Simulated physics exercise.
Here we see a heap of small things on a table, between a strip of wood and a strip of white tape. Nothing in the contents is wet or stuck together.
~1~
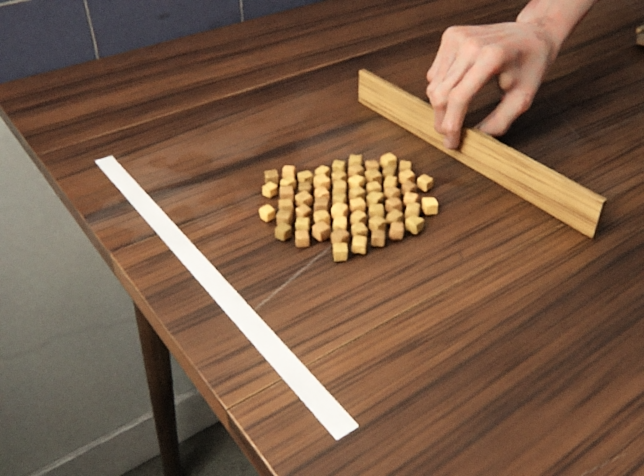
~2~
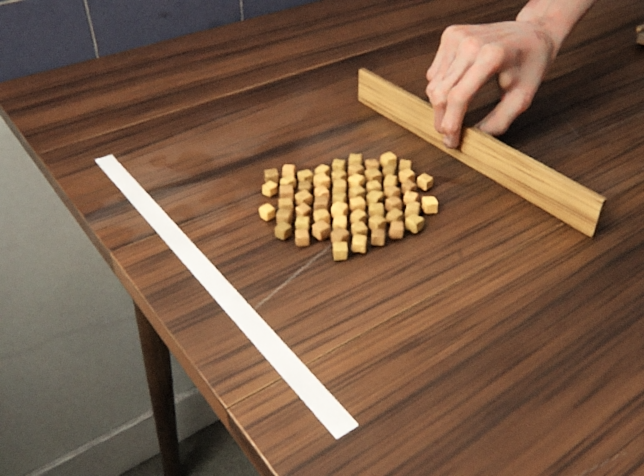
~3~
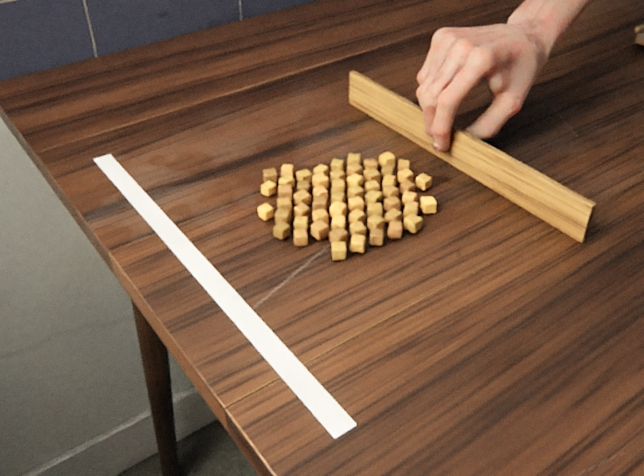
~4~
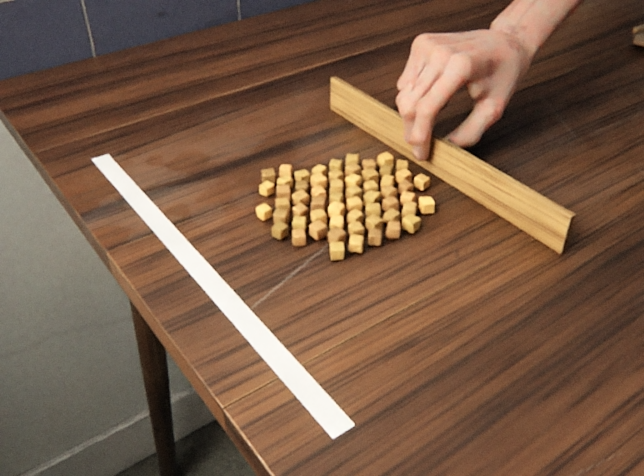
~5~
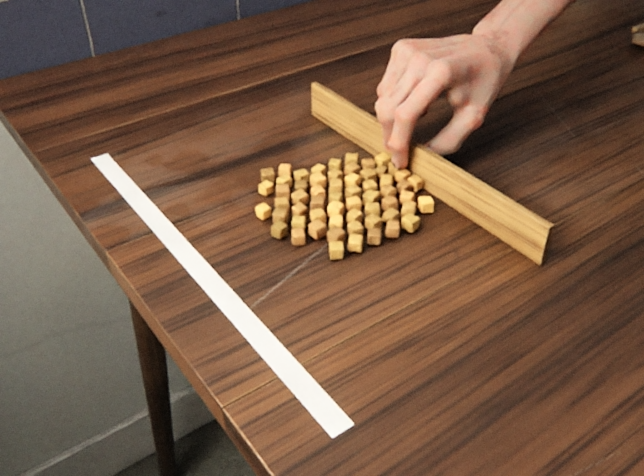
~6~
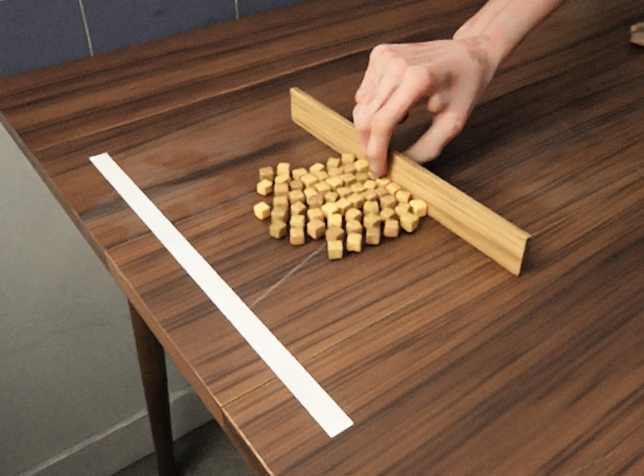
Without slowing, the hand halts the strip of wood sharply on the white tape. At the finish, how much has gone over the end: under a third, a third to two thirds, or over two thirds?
A third to two thirds.
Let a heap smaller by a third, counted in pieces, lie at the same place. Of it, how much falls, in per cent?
It should be about 30 percent.
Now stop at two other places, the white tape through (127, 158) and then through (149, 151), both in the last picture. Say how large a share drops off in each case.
First try 20 per cent, second try 0 per cent.
Just after the last frame, strip of wood still moving, near (290, 191); heap all on the table, its front near (159, 240).
A moment on, strip of wood stopped at the white tape; heap roughly a third over the edge.
Further on, strip of wood stopped at the white tape; heap roughly half over the edge.
When it is over, strip of wood stopped at the white tape; heap roughly half over the edge.
